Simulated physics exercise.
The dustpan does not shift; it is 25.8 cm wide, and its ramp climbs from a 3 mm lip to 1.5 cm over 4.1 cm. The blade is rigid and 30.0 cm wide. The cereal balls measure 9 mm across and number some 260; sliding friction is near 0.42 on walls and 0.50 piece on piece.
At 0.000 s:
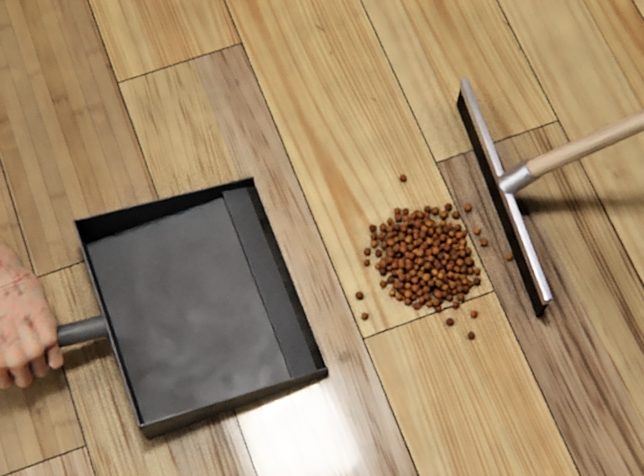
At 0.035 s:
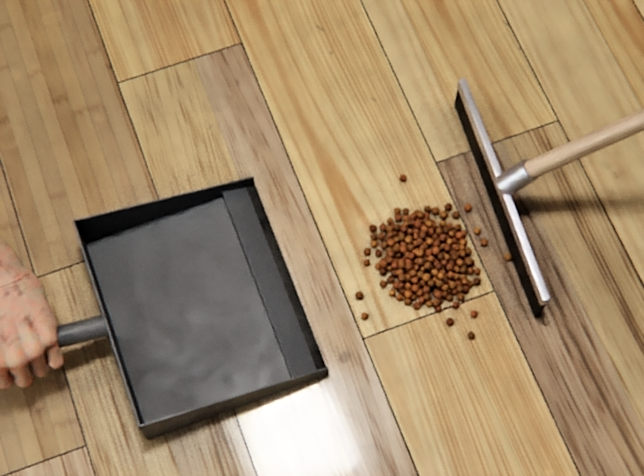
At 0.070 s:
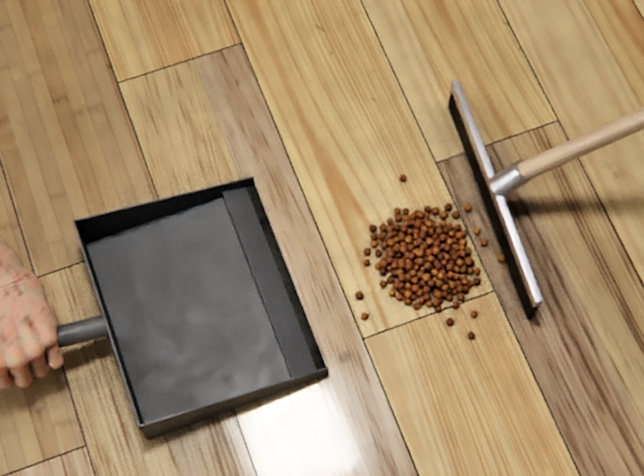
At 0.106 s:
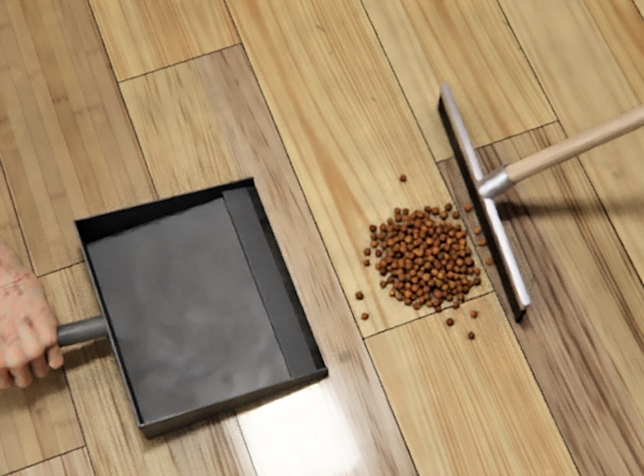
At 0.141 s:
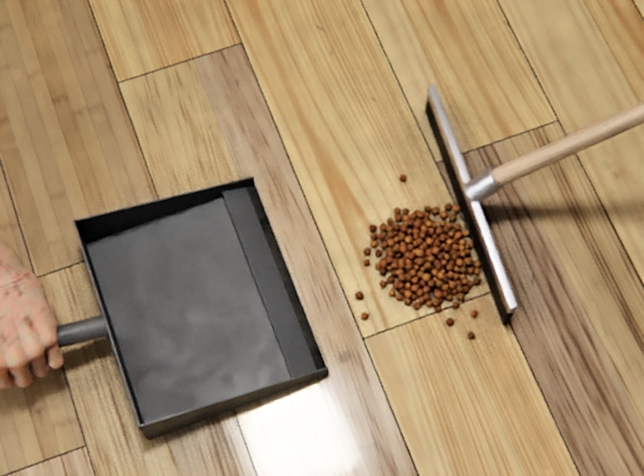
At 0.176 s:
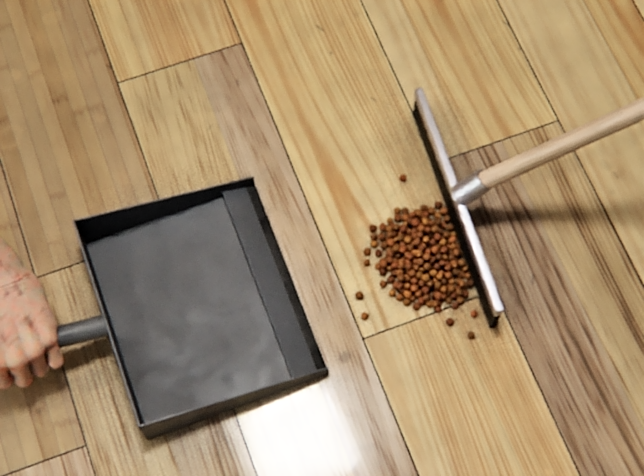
On a wooden floor, a long-handled blade slides left into a pile of brown balls.
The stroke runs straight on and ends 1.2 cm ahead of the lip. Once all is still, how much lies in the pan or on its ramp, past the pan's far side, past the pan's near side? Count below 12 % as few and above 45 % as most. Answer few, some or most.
In the pan or on its ramp: Most; past the pan's far side: Few; past the pan's near side: Few.
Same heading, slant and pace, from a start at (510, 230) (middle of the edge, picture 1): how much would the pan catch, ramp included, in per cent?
Some 50 per cent.
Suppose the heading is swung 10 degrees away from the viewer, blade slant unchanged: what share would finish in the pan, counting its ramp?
It would be near 50 per cent.
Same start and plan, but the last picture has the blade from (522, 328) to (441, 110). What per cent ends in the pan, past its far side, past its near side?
Pan 20, far 0, near 25.
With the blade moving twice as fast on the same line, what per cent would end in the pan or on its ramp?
Then about 60 per cent.
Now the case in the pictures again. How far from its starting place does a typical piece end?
Some 18 cm.
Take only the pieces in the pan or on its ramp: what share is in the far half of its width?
Some 30 per cent.
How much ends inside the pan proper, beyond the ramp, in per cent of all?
Some 5 per cent.
After 0.38 s, middle of the blade 12 cm from the lip; 0 % over the lip, far side 0 %, near side 0 %.
After 0.52 s, middle of the blade 6 cm from the lip; 5 % over the lip, far side 0 %, near side 5 %.
Then, at 0.79 s, middle of the blade 2 cm from the lip; 50 % over the lip, far side 0 %, near side 5 %.
By 1.2 s all is still; pan 50 %, far side 0 %, near side 5 %, in front of the lip or behind the blade 45 %.
